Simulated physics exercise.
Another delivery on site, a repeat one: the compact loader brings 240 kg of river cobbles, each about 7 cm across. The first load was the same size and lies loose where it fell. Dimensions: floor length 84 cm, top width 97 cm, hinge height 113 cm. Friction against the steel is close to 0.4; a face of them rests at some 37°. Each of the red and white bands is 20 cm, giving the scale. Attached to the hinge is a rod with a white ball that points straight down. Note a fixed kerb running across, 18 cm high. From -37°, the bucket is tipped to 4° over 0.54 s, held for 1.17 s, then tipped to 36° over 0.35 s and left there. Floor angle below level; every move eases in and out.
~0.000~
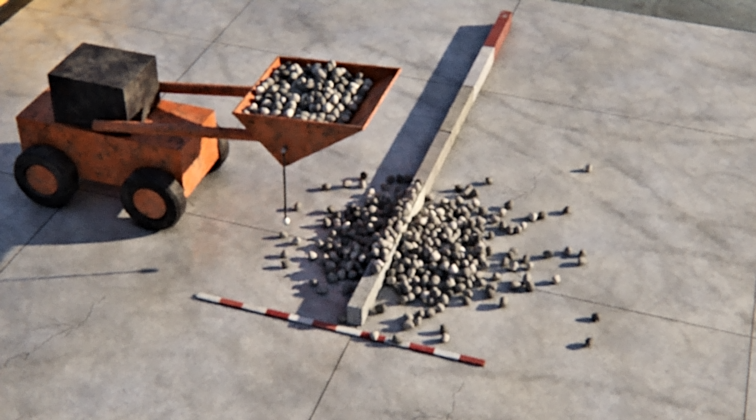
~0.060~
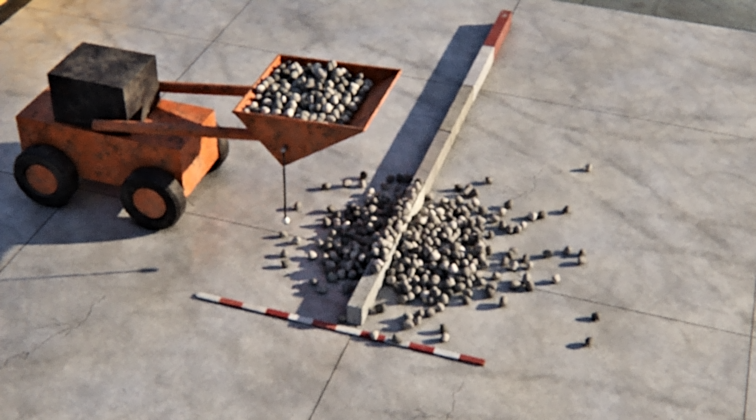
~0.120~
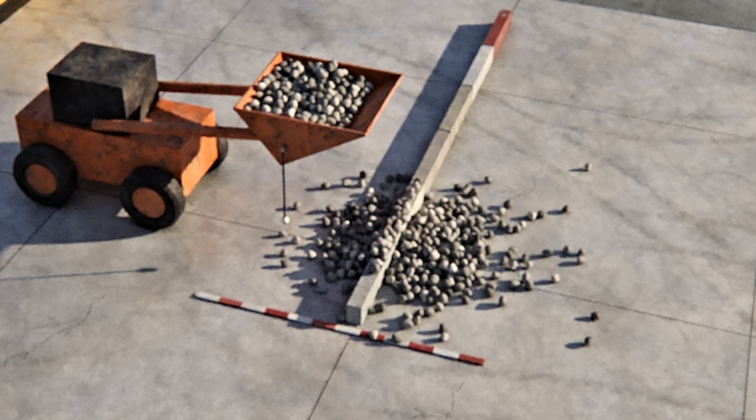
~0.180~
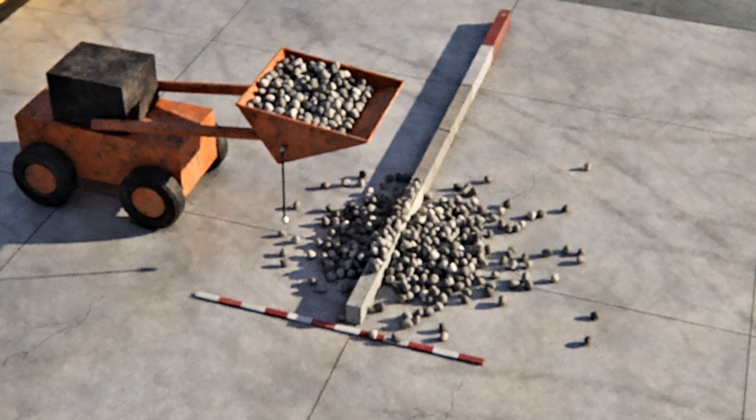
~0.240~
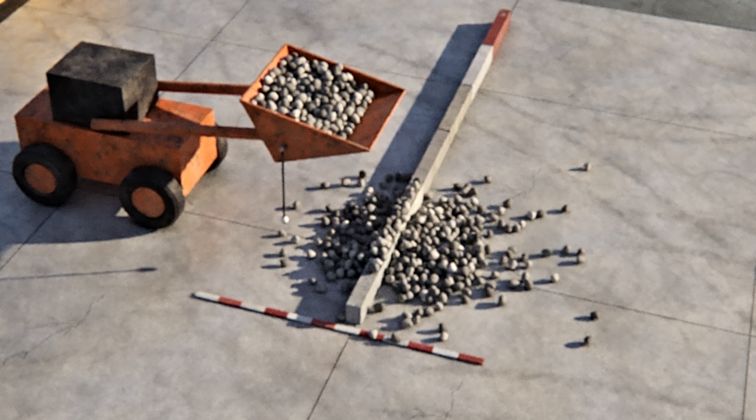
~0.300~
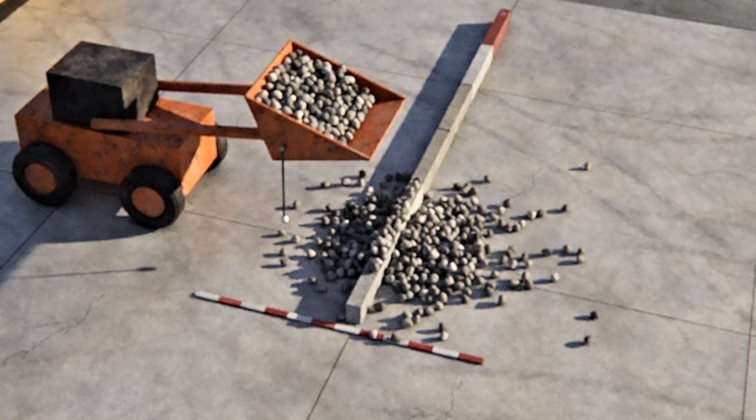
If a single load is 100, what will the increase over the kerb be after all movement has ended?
The increase will be around 59 per cent.
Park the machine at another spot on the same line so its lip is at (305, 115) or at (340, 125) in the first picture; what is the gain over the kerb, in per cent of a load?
Close to 0 per cent, followed by close to 25 per cent.
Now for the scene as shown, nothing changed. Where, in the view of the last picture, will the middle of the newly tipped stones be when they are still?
Roughly pixel (412, 234) in the last view.
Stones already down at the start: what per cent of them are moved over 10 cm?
Some 5 percent, give or take.
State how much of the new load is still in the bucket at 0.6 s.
That works out to about 100 %.
After 0.4 s the floor is at -3°; in per cent of one load, 100 in the bucket, 41 on this side of the kerb, 59 over the kerb; the foremost stones are at (577, 255).
After 0.6 s the floor is at 4°; in per cent of one load, 100 in the bucket, 41 on this side of the kerb, 59 over the kerb; the foremost stones are at (577, 255).
After 2.5 s the floor is at 36°; in per cent of one load, 33 in the bucket, 95 on this side of the kerb, 72 over the kerb; the foremost stones are at (577, 255).
After 4.9 s the floor is at 36°; in per cent of one load, 0 in the bucket, 82 on this side of the kerb, 118 over the kerb; the foremost stones are at (584, 279). Net gain over the kerb, 59.
